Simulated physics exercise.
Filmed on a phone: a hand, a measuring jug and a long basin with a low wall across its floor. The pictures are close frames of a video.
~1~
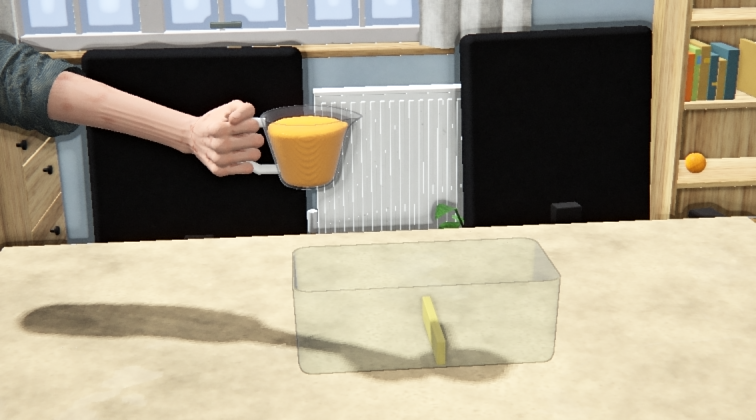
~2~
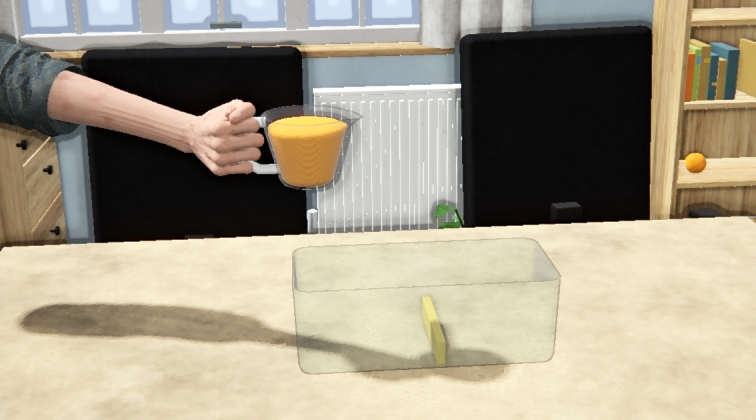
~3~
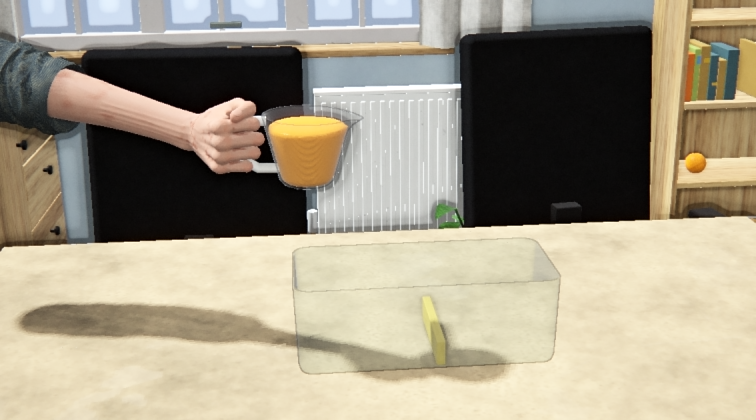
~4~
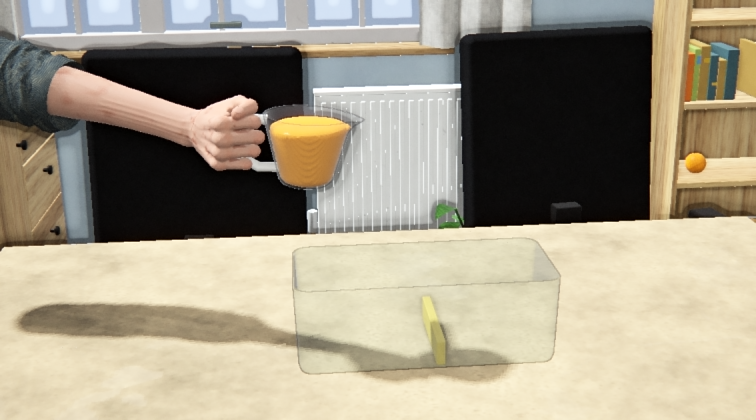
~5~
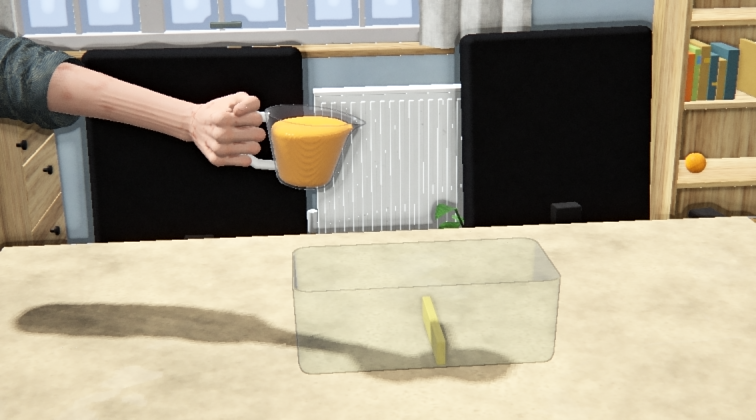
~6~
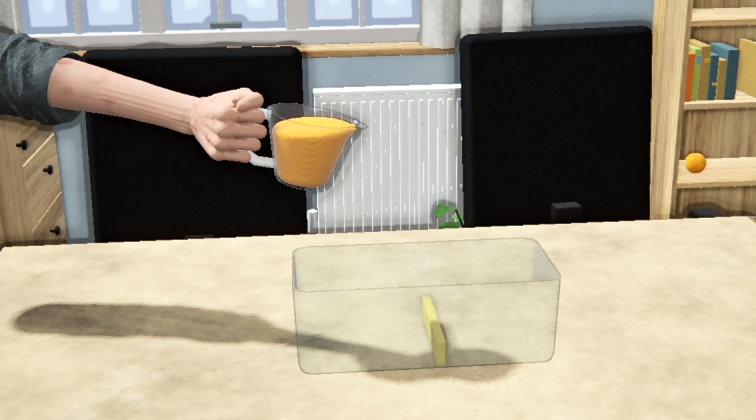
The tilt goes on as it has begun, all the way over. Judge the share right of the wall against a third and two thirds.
The share right of the wall is less than a third.
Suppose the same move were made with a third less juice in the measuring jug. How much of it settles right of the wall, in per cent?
It comes to 10 per cent or so.
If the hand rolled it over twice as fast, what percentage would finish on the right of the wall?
Some 10 per cent.
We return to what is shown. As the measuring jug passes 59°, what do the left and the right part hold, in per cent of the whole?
Left: 10 %. Right: 0 %.
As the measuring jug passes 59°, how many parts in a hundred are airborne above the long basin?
Close to 25 per cent.
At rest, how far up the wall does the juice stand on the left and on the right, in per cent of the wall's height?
Near 40 on the left, 10 on the right.
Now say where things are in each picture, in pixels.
The first frame shows tilt 0°; pouring edge (363, 115); surface from (267, 126) to (347, 124); the long basin's rim runs from (293, 270) to (548, 259); the wall's top is at (434, 319).
The second frame shows tilt 0°; pouring edge (363, 115); surface from (267, 126) to (347, 123).
The third frame shows tilt 2°; pouring edge (364, 117); surface from (268, 126) to (348, 124).
The fourth frame shows tilt 4°; pouring edge (365, 119); surface from (269, 125) to (349, 125).
The fifth frame shows tilt 7°; pouring edge (366, 122); surface from (270, 127) to (352, 125).
The sixth frame shows tilt 11°; pouring edge (368, 126); surface from (273, 127) to (356, 125).
A moment on, the tilt is 59° and 63 per cent is still to pour, 12 is left of the wall and 2 right of it.
Next, the tilt is 93° and 9 per cent is still to pour, 69 is left of the wall and 9 right of it.
Then the tilt is 104° and 0 per cent is still to pour, 84 is left of the wall and 14 right of it.
Later the tilt is 104° and 0 per cent is still to pour, 84 is left of the wall and 14 right of it.
Finally, 84 per cent lies left of the wall, 14 right of it and 2 outside.
